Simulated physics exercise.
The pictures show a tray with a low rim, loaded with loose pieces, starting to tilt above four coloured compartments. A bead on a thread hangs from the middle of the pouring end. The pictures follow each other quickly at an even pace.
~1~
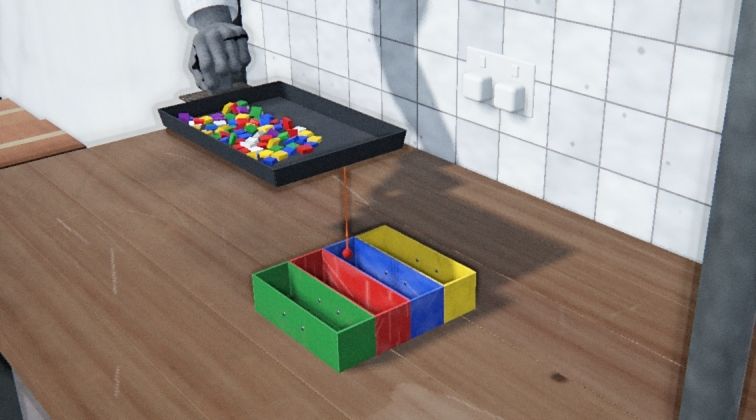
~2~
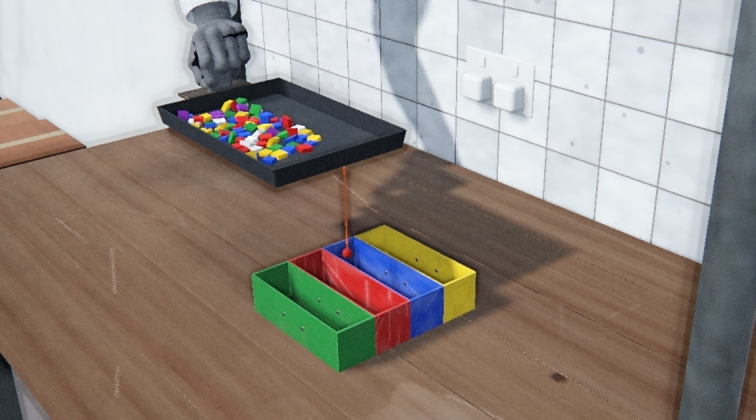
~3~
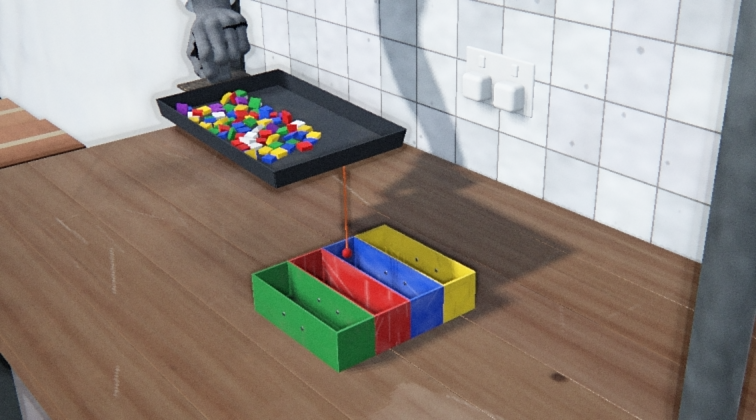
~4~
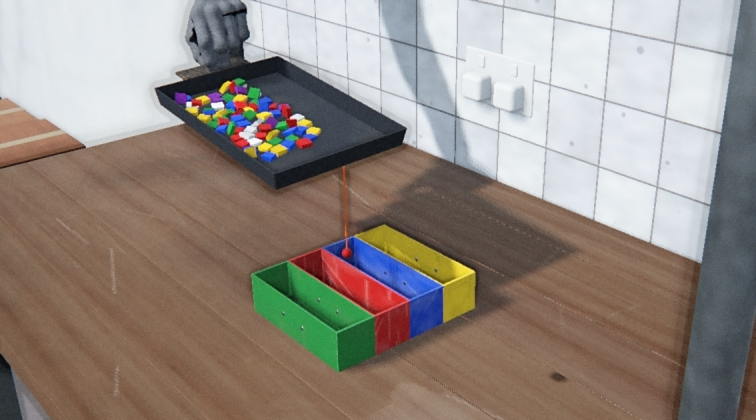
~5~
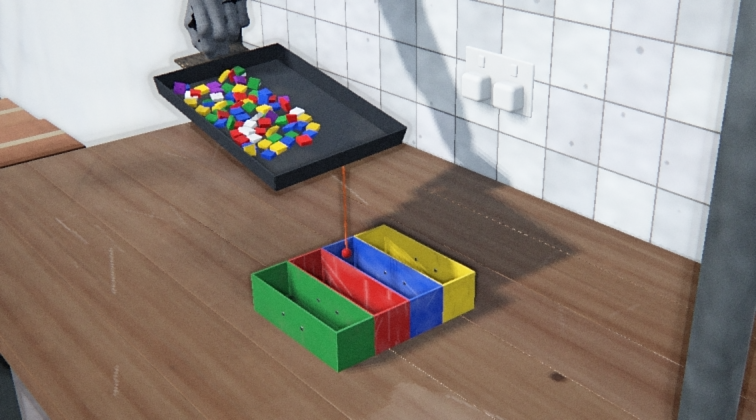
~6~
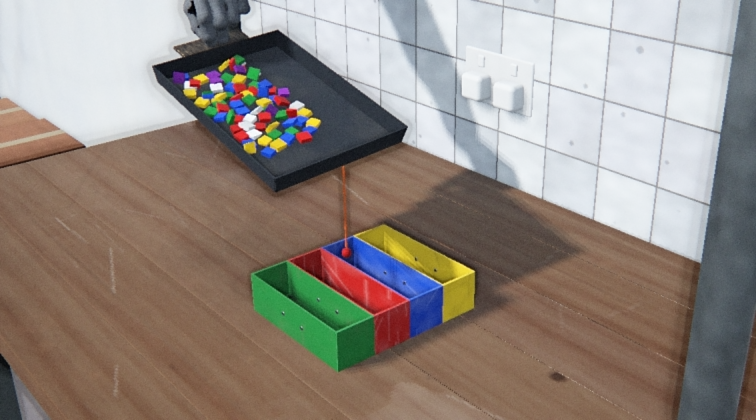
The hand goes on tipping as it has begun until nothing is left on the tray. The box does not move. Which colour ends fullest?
Most goes to the green cell.
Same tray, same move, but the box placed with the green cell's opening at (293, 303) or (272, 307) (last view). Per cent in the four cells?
Roughly 100 per cent, and 100 per cent.
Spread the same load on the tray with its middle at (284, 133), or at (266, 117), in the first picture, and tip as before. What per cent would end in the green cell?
Roughly 50 per cent, and 60 per cent.
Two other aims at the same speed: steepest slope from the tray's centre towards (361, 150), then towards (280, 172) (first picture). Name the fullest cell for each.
At the first place the yellow one, at the second the cell in green.
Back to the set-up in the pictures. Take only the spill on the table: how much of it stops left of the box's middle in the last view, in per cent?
About 90 per cent.
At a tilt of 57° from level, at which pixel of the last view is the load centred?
At about (291, 146).
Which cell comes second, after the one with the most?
Second comes red.
Just after the last frame, tray tipped steeply; every one on the tray.
A moment on, tray tipped right over; the larger part on the tray; roughly a quarter in the green cell; about a tenth falling or outside the box.
Further on, tray tipped past a quarter turn; roughly two thirds in the green cell; about a tenth in the red cell; just a few in the blue cell; roughly a quarter falling or outside the box.
When it is over, tray tipped past a quarter turn; roughly two thirds in the green cell; about a tenth in the red cell; just a few in the blue cell; not one in the yellow cell; roughly a quarter outside the box.
